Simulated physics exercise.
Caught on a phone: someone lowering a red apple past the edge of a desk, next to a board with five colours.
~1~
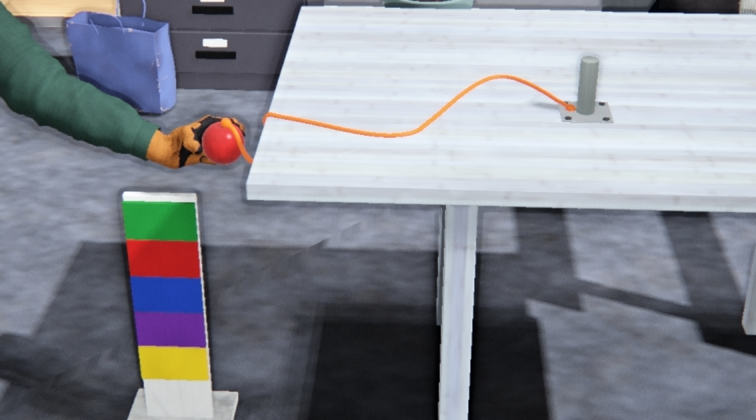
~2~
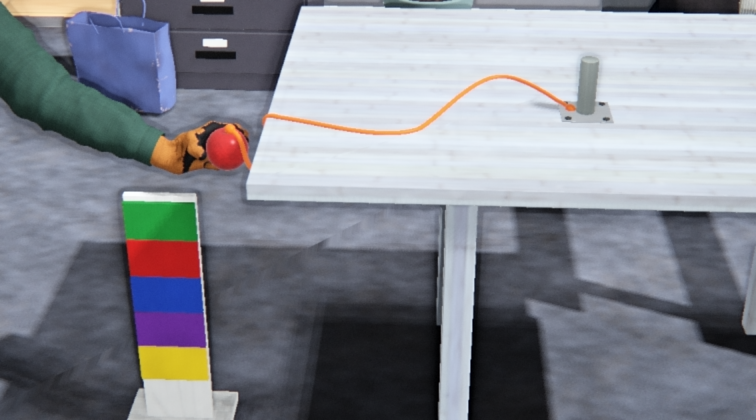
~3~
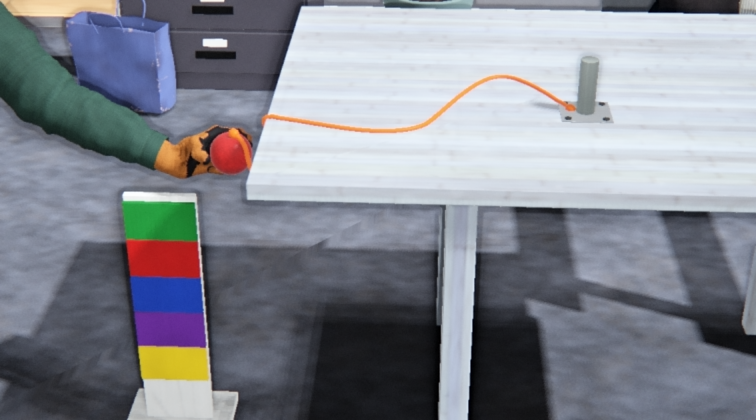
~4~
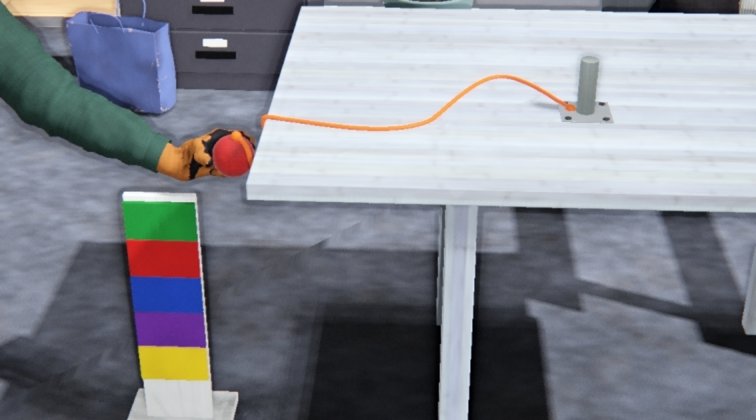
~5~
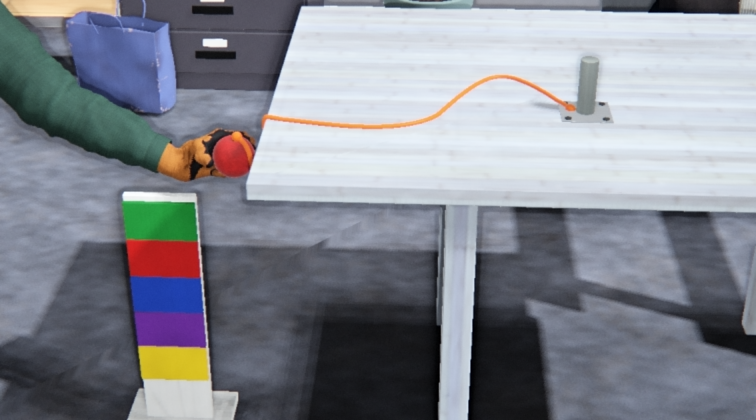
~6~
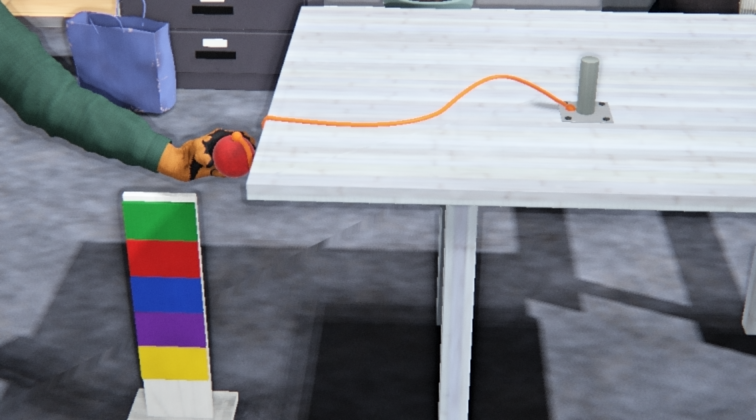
A gloved hand holding a red ball shifts slightly right and down beside a white table.
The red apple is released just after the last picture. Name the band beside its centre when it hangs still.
At purple.
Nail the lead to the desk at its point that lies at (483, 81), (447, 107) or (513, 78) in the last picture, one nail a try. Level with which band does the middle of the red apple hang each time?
Taking them in turn: Blue; red; blue.
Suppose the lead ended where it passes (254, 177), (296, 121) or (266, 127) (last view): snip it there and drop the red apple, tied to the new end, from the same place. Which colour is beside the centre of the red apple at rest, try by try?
It would be blue; higher than all five; green.
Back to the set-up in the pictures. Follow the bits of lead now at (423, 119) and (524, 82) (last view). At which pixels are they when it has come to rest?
Near (322, 97) and (488, 106).
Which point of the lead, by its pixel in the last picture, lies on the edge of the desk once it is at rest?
At (376, 125), roughly.
Soon after, apple near (272, 295); level with blue.
Then, apple near (290, 330); level with purple.
At rest, apple near (285, 331); level with purple. Its centre hangs level with the purple band.
